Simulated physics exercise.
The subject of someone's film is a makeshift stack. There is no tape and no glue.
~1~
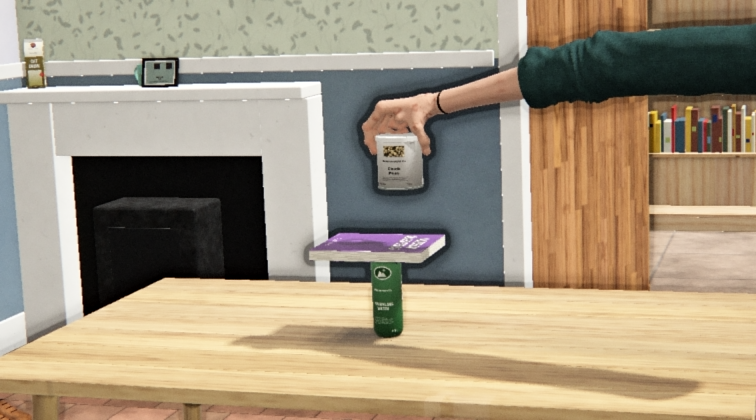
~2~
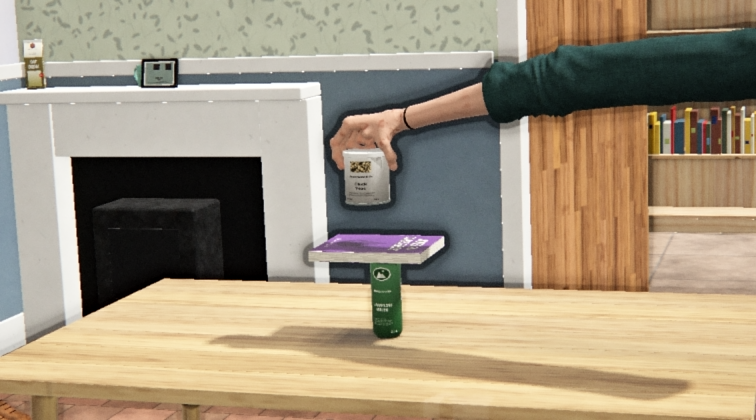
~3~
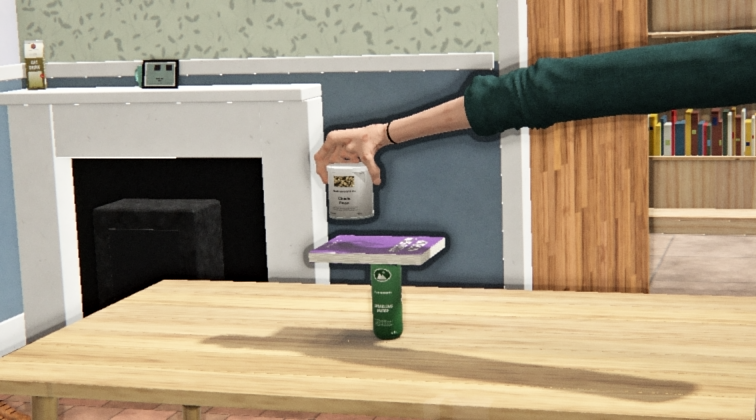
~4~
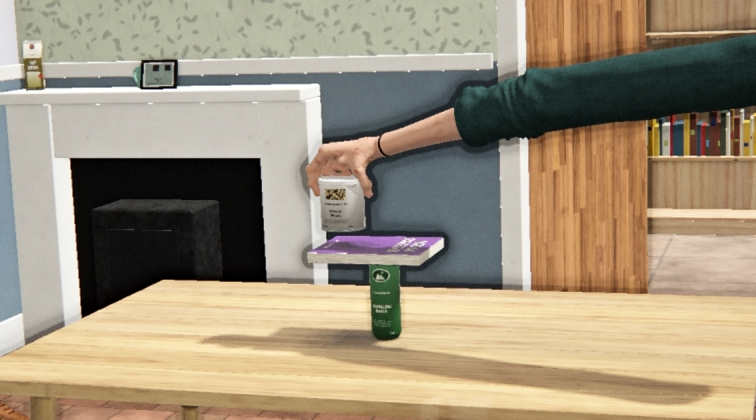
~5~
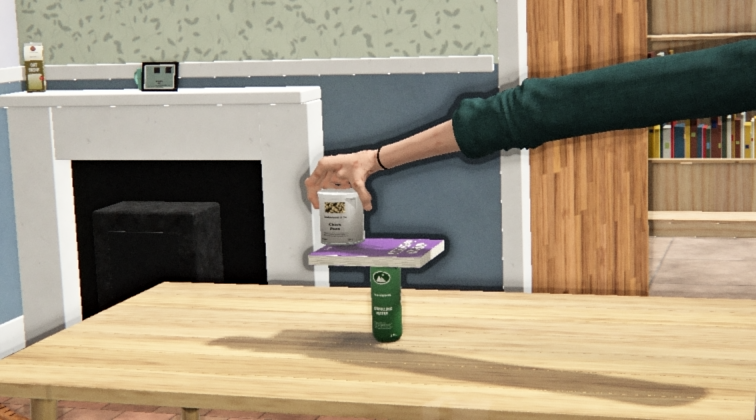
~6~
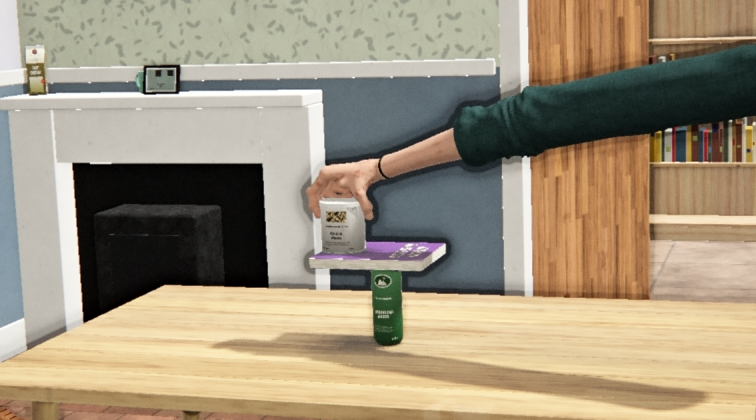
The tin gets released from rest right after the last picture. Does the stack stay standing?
No.
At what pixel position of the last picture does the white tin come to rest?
Look near (272, 319) in the final picture.
Then, 0.40 s later than the last frame, white tin now fallen; purple book on its side.
Then, 0.50 s later than the last frame, purple book now fallen.
Then, 0.70 s later than the last frame, things are still on the move.
When it is over, fallen, white tin and purple book; green can as before. End places, in pixels of the last picture, white tin near (272, 319). The stack loses its balance.
